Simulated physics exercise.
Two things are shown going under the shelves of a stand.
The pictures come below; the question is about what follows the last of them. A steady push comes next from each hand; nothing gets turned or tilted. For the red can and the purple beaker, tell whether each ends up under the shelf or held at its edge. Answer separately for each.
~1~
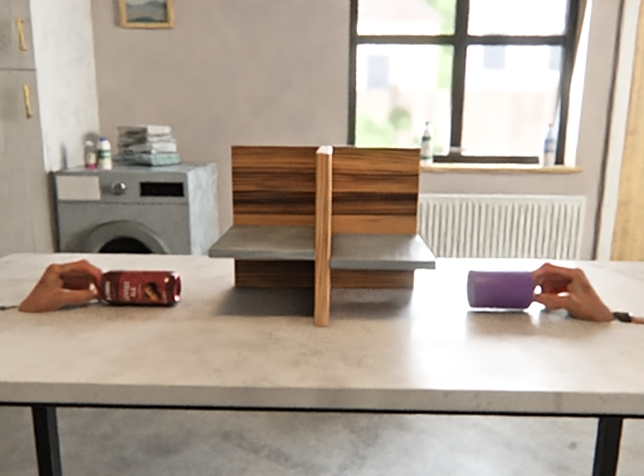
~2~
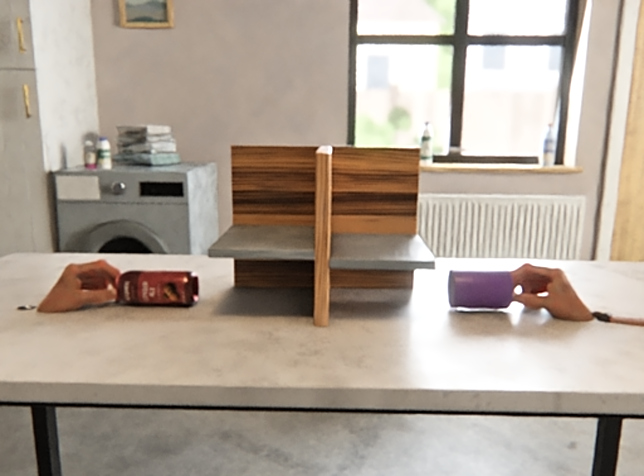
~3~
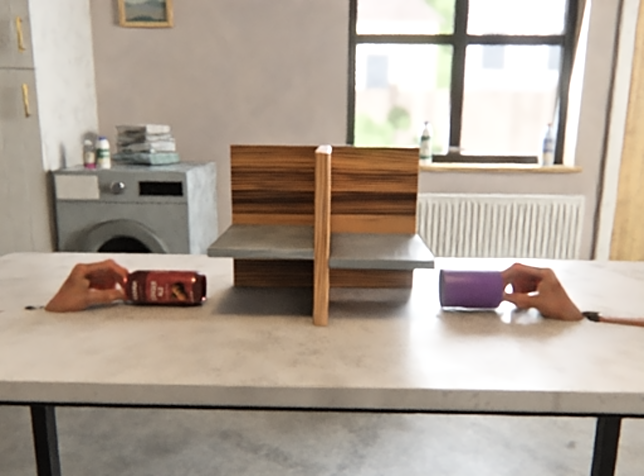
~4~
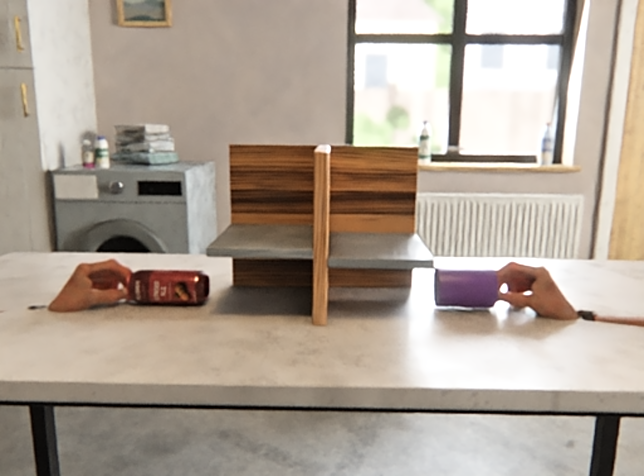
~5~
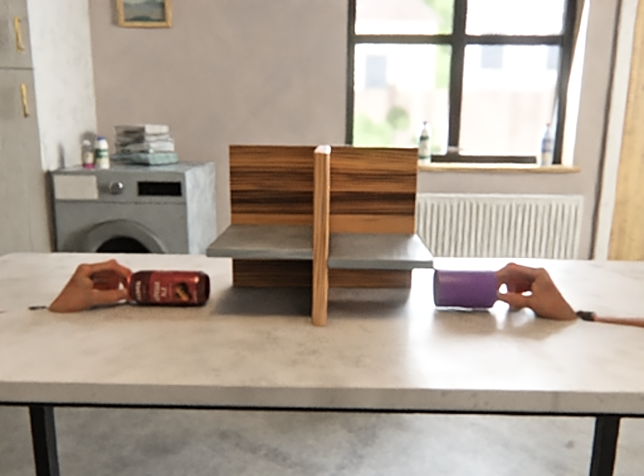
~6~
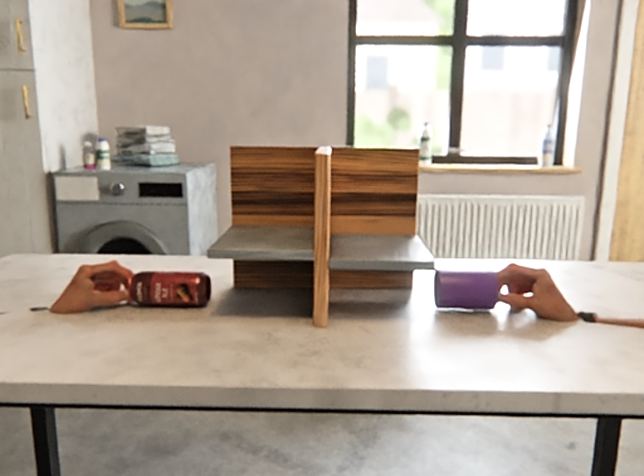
My guess is the red can gets under fine; my guess is the purple beaker gets under fine.
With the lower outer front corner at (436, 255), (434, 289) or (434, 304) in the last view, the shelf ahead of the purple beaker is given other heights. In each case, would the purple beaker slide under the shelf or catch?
In the order given it passes, it won't pass and it won't pass.
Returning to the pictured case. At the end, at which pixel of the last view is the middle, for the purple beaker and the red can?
The purple beaker around (390, 288); the red can around (264, 290).
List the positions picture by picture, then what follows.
In the first picture, hands sliding the things forward; red can (140, 287); purple beaker (498, 289); shelf (324, 229).
In the second picture, hands sliding the things forward; purple beaker (479, 289); shelf (323, 229).
In the third picture, hands sliding the things forward; red can (167, 287); shelf (323, 228).
In the fourth picture, hands sliding the things forward; purple beaker (464, 288); shelf (322, 228).
In the fifth picture, hands sliding the things forward; red can (170, 287); shelf (322, 228).
In the sixth picture, hands sliding the things forward; red can (171, 288); purple beaker (464, 289); shelf (323, 230).
Then, 0.32 s later than the last frame, red can sliding up to the opening near (192, 288); purple beaker sliding up to the opening near (443, 289).
Then, 0.52 s later than the last frame, red can part of the way in near (219, 289); purple beaker part of the way in near (415, 288).
Then, 0.68 s later than the last frame, red can part of the way in near (240, 289); purple beaker all the way in near (394, 288).
When it is over, the red can goes under, near (264, 289); the purple beaker goes under, near (390, 288).
